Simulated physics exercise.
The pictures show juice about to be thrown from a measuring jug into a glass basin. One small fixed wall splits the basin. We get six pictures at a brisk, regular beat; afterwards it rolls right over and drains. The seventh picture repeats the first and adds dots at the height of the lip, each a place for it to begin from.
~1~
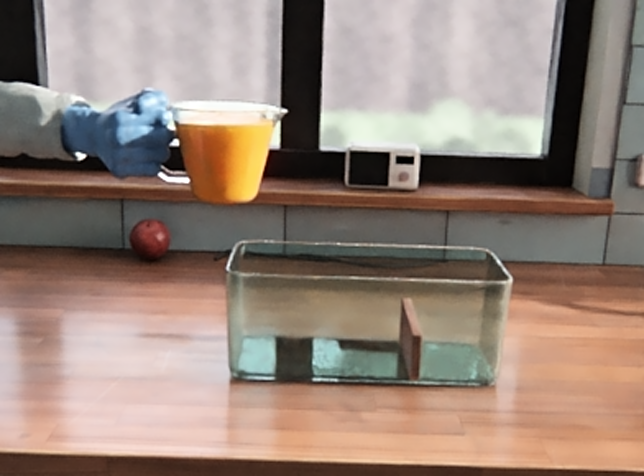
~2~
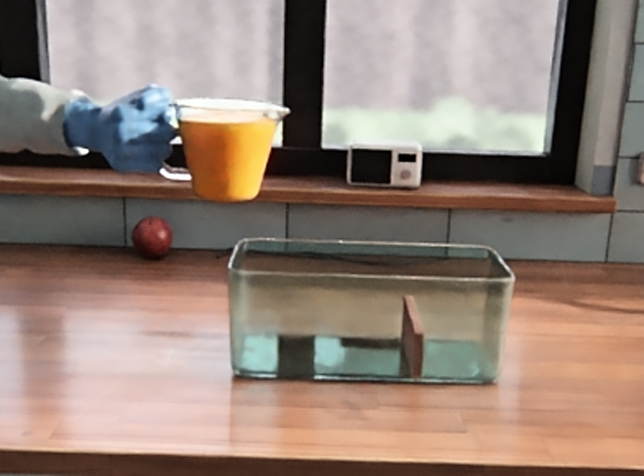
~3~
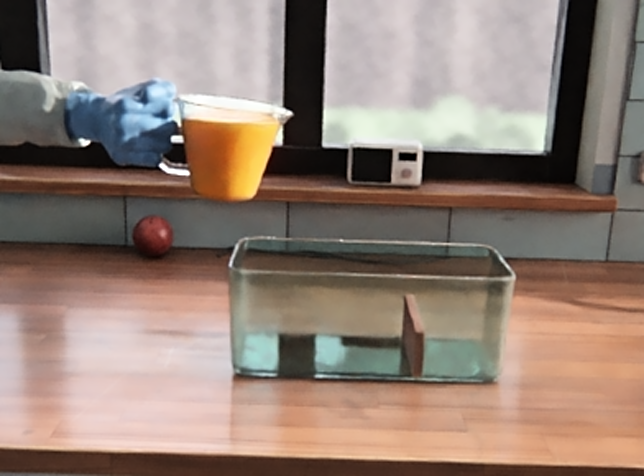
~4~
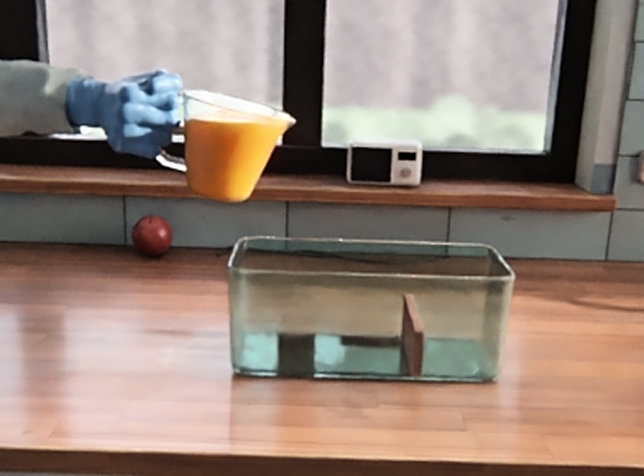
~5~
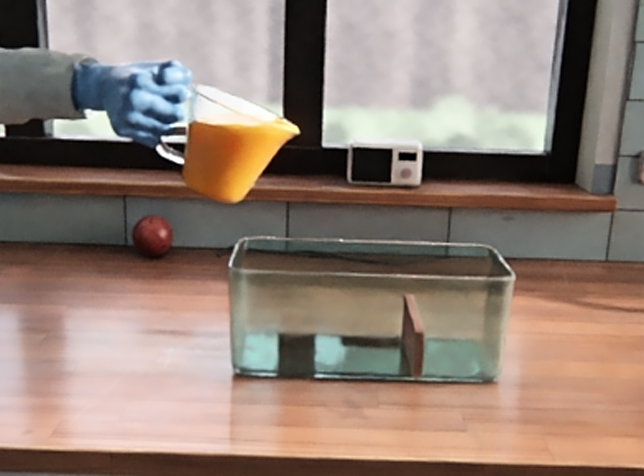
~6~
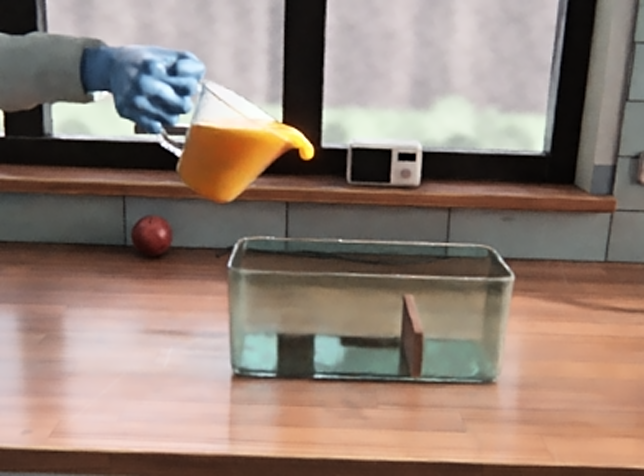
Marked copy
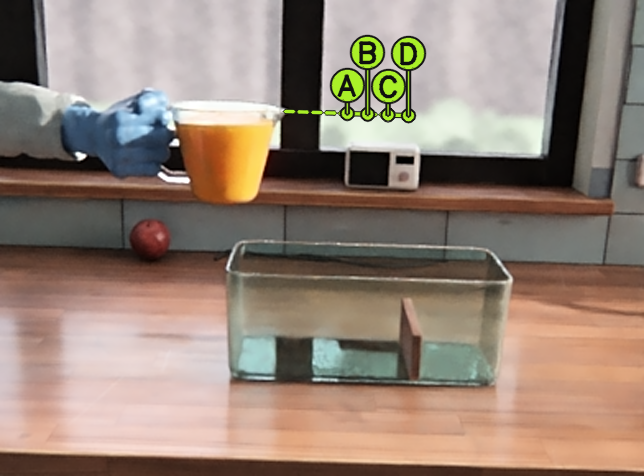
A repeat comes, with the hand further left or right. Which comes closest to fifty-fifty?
Go for B.
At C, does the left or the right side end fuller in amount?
The right one.
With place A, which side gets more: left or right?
More ends on the left.
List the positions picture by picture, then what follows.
Upright, lip at (285, 111); basin from (229, 374) to (498, 382); top of the wall at (411, 315); nothing has left yet, in the first picture.
Upright, lip at (288, 110); nothing has left yet, in the second picture.
Tipped about 6°, lip at (291, 114); nothing has left yet, in the third picture.
Tipped about 12°, lip at (294, 121); nothing has left yet, in the fourth picture.
Tipped about 21°, lip at (298, 132); nothing has left yet, in the fifth picture.
Tipped about 31°, lip at (299, 145); juice is over the lip, down to (308, 155), in the sixth picture.
On the marked copy, A at (347, 113); B at (367, 114); C at (388, 114); D at (408, 115).
For place A, about 83 % ends left of the wall and 15 % right of it.
For place B, about 46 % ends left of the wall and 54 % right of it.
For place C, about 15 % ends left of the wall and 84 % right of it.
For place D, about 7 % ends left of the wall and 92 % right of it.
